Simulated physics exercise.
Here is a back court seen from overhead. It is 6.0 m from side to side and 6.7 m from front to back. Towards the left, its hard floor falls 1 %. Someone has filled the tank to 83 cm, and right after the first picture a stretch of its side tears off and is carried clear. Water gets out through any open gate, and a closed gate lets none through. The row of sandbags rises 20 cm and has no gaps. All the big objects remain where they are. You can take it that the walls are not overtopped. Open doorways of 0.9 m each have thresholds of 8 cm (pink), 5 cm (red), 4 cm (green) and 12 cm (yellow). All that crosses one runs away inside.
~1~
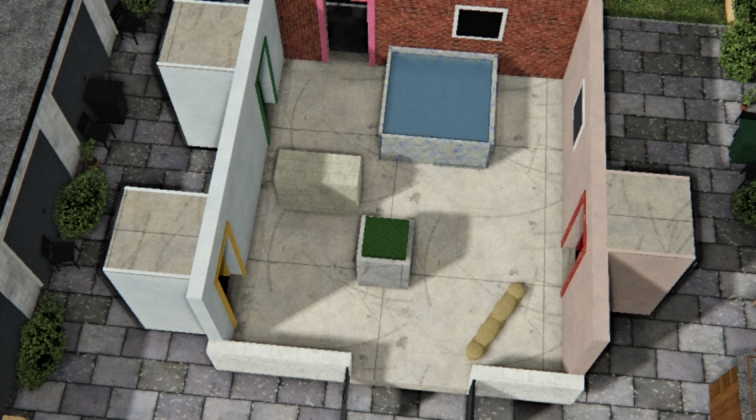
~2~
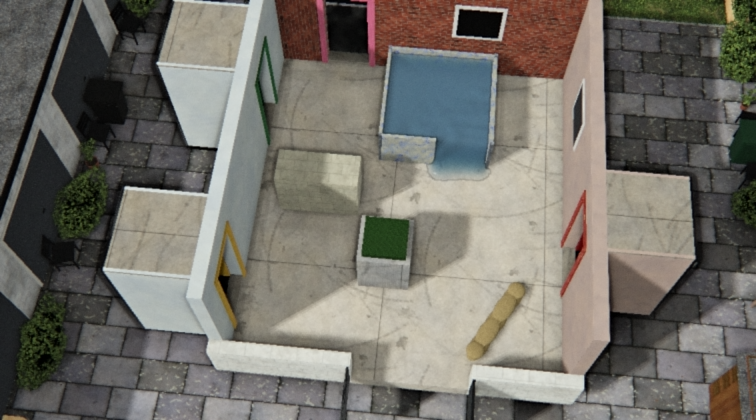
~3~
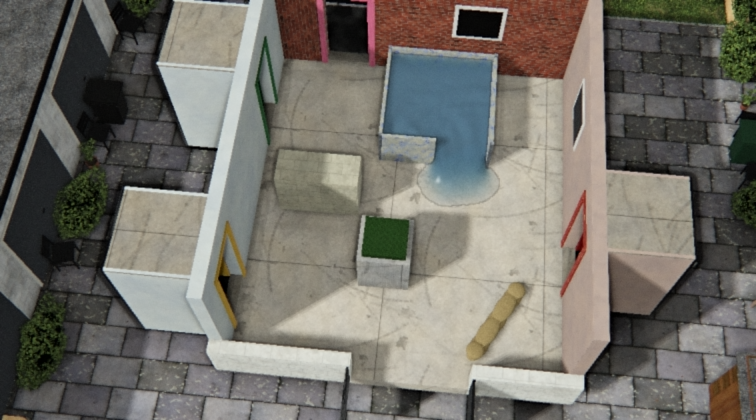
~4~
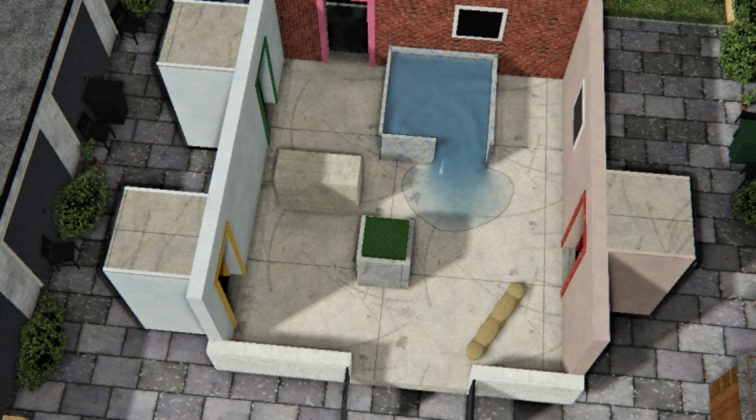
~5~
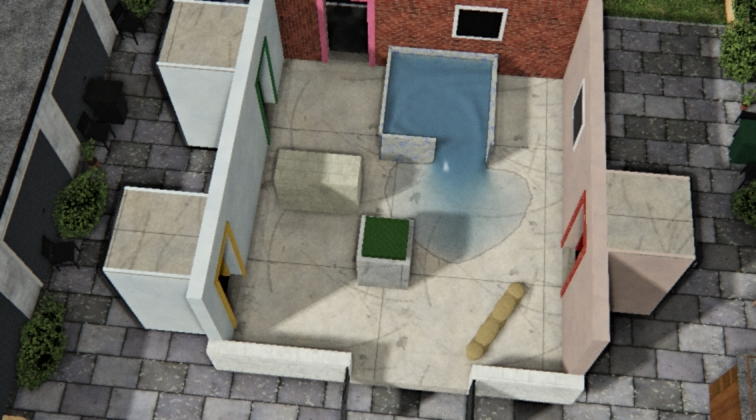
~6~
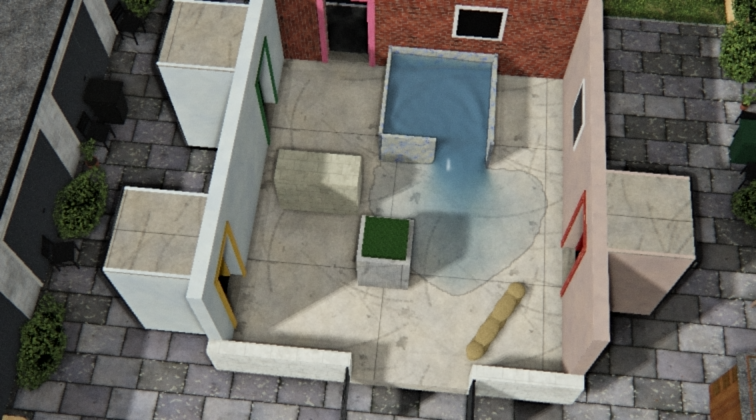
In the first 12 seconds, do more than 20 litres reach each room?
At the pink door, not that much; at the red door, more than that; at the green door, not that much; at the yellow door, not that much.
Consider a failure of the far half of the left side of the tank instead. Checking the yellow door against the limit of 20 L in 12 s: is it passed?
Yellow: Falls short.
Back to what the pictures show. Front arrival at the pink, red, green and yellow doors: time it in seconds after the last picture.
Pink = 6.5 s, red = 0.3 s, green = 3.2 s, yellow = 1.8 s.
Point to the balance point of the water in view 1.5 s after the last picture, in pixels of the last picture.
Around (446, 174).
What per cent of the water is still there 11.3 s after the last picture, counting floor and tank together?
50 %.
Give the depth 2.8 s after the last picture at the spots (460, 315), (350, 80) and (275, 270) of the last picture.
11, 0, 3 cm.
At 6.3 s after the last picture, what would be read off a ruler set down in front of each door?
Readings (cm): Pink = 1; red = 11; green = 2; yellow = 10.
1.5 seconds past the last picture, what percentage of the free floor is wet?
Close to 50 in a hundred parts are wet.
Then, 0.7 s after the last picture water covers 35 % of the floor and is deepest (42 cm) near (461, 174); pink door not reached, red door 13 cm at the sill, 0 L in, green door not reached, yellow door not reached.
Then, 1.5 s after the last picture water covers 50 % of the floor and is deepest (32 cm) near (559, 384); pink door not reached, red door 15 cm at the sill, 45 L in, green door not reached, yellow door not reached.
Then, 2.8 s after the last picture water covers 55 % of the floor and is deepest (24 cm) near (461, 174); pink door not reached, red door 11 cm at the sill, 91 L in, green door not reached, yellow door 4 cm at the sill, 0 L in.
Then, 6.3 s after the last picture water covers 70 % of the floor and is deepest (14 cm) near (490, 349); pink door not reached, red door 11 cm at the sill, 171 L in, green door 2 cm at the sill, 0 L in, yellow door 10 cm at the sill, 0 L in.
Then, 11.3 s after the last picture water covers 90 % of the floor and is deepest (10 cm) near (250, 355); pink door 4 cm at the sill, 0 L in, red door 5 cm at the sill, 199 L in, green door 2 cm at the sill, 0 L in, yellow door 9 cm at the sill, 1 L in.
